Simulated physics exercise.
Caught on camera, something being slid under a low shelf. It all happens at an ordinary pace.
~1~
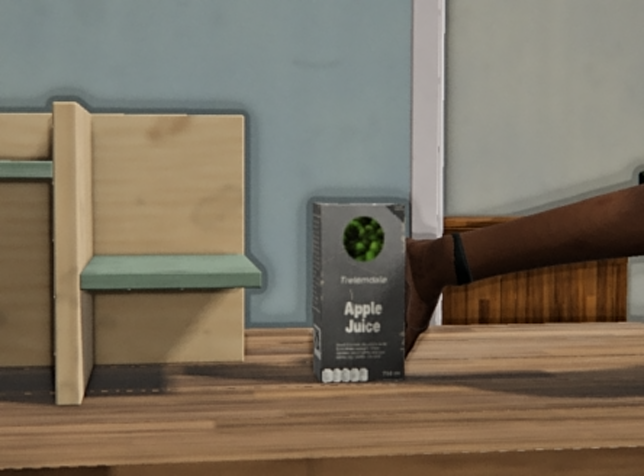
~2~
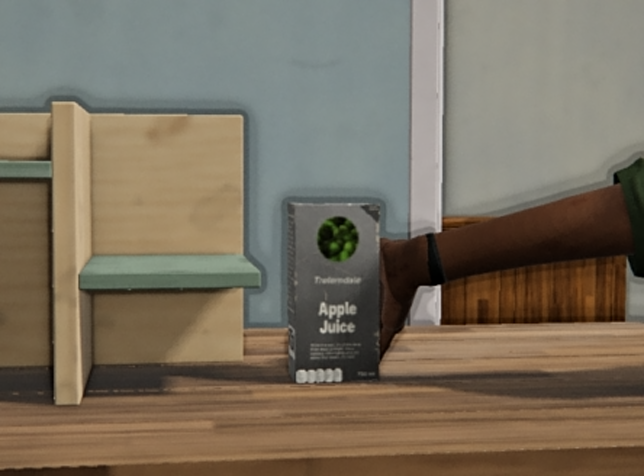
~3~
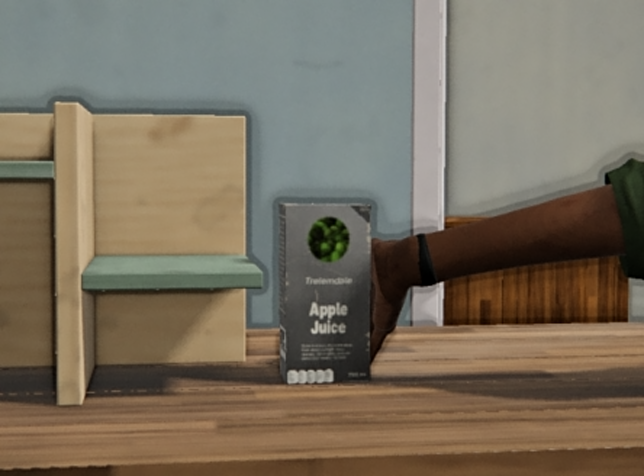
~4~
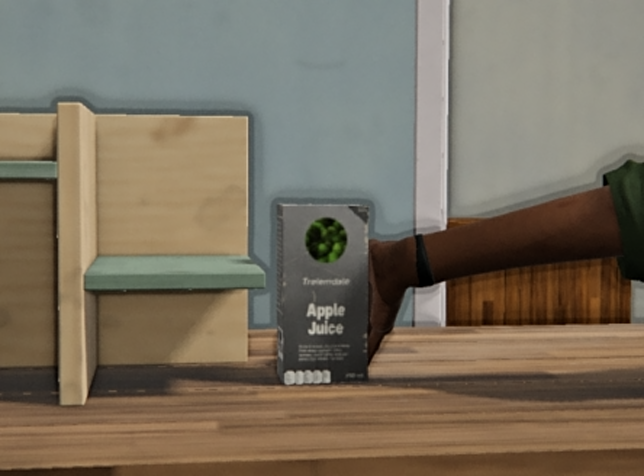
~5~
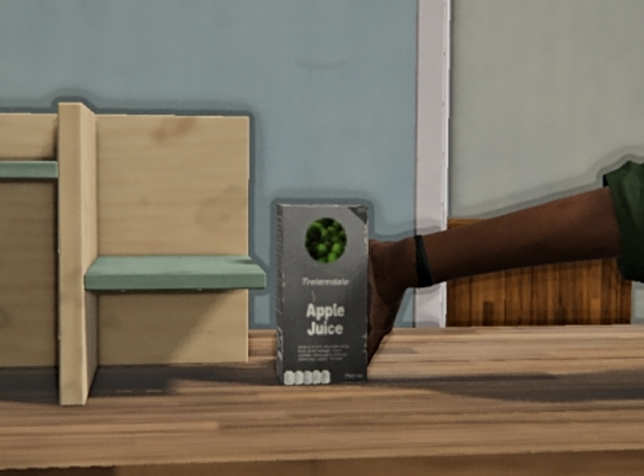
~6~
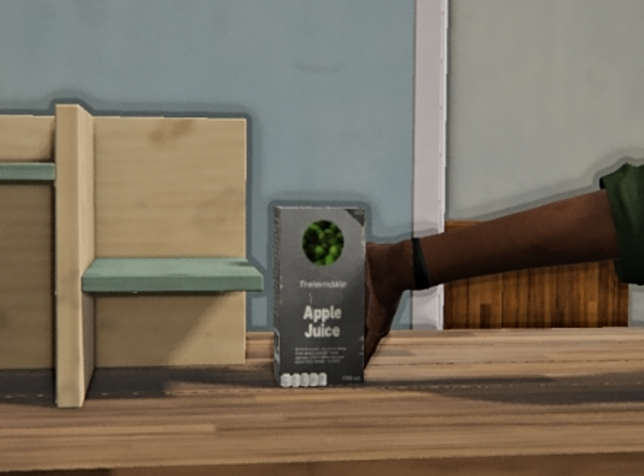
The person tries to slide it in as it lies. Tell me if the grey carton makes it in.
The grey carton stops at the shelf.
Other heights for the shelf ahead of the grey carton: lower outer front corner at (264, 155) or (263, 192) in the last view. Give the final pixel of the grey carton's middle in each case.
Resting at (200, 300) and (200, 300).
Then, 0.20 s after the last picture, grey carton sliding up to the opening near (308, 295).
Then, 0.36 s after the last picture, grey carton stopped at the opening near (296, 295).
At rest, the grey carton catches on the edge, near (296, 295).
